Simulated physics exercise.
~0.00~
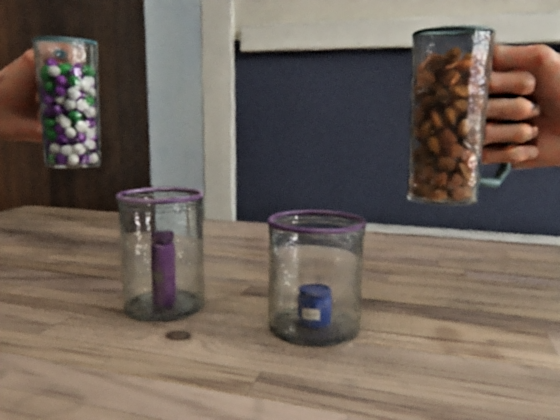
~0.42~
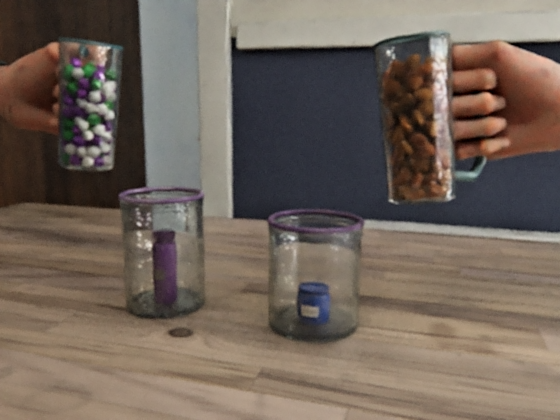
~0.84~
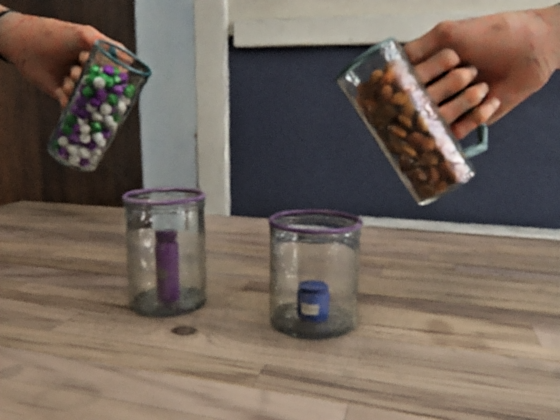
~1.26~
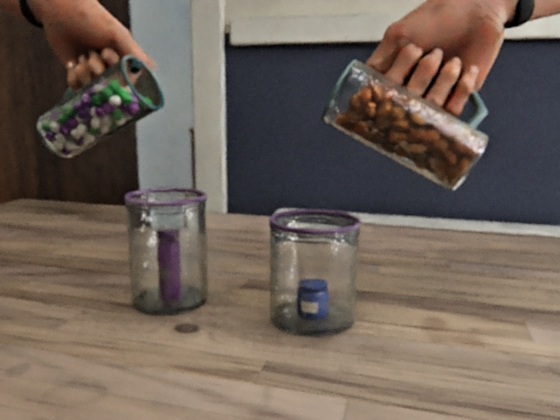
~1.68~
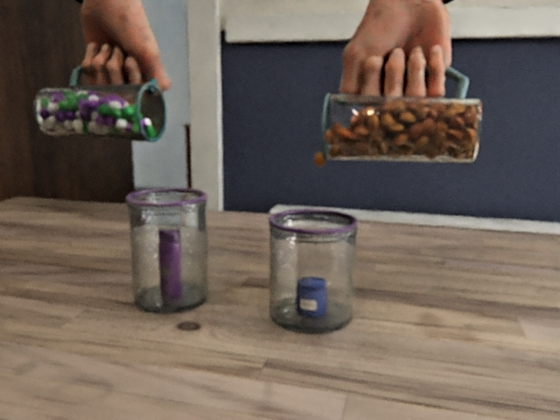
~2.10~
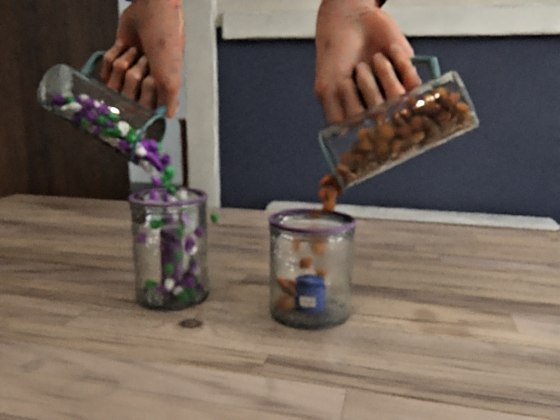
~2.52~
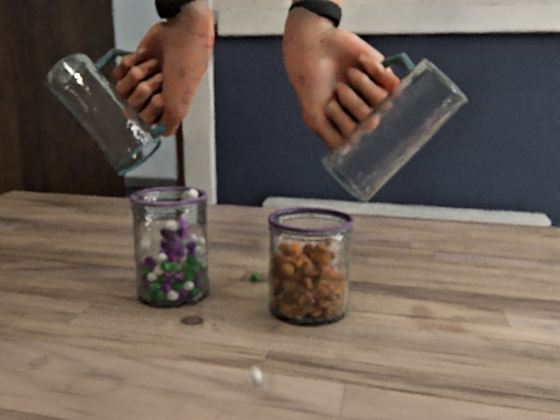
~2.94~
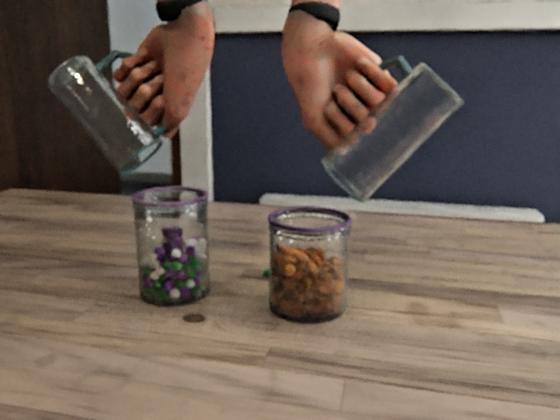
Two hands tip cups of beads and brown pieces into jars, burying only the blue object.
